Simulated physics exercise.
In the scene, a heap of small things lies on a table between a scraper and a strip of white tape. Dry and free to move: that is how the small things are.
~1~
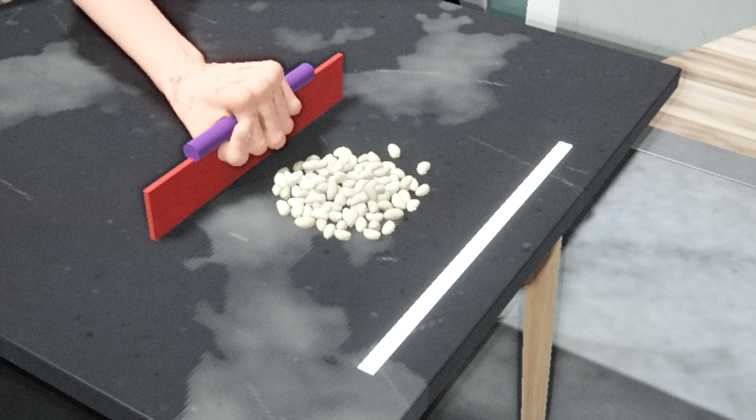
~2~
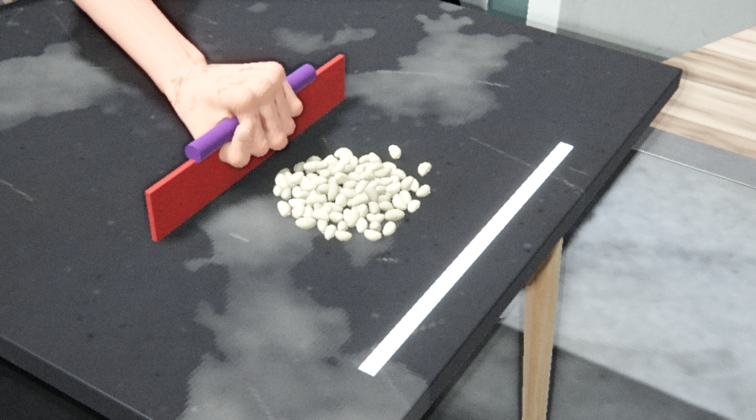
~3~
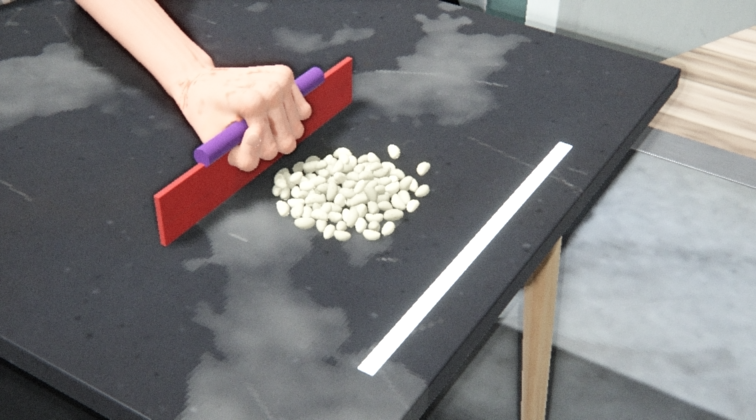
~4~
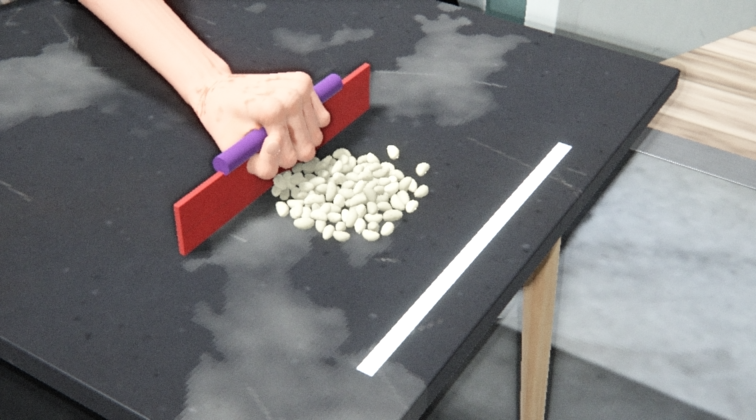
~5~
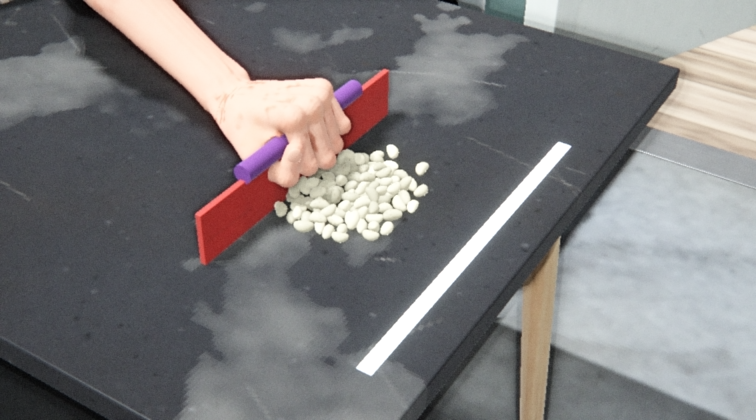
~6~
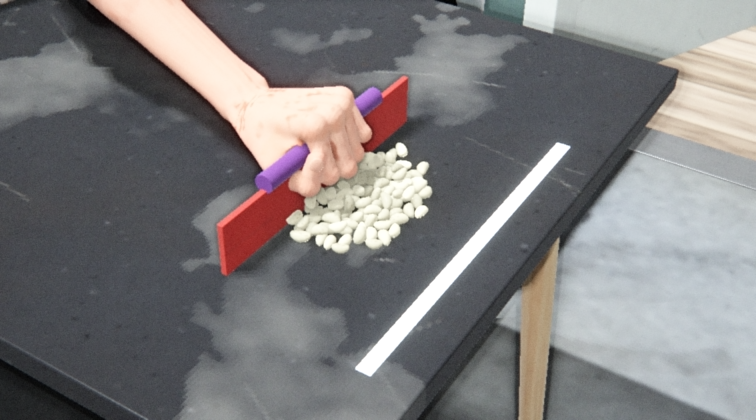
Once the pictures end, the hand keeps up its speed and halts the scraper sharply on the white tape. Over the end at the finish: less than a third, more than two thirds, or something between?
The amount that falls: A middling share.
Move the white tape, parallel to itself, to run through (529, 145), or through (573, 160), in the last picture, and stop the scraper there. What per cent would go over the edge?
First stop: 20 per cent; second stop: 90 per cent.
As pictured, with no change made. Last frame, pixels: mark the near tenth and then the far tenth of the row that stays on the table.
The near tenth at (435, 321), the far one at (543, 195).
Just after the last frame, scraper still moving, near (406, 173); heap all on the table, its front near (464, 273).
A moment on, scraper stopped at the white tape; heap roughly a third over the edge.
Further on, scraper stopped at the white tape; heap roughly half over the edge.
When it is over, scraper stopped at the white tape; heap roughly half over the edge.
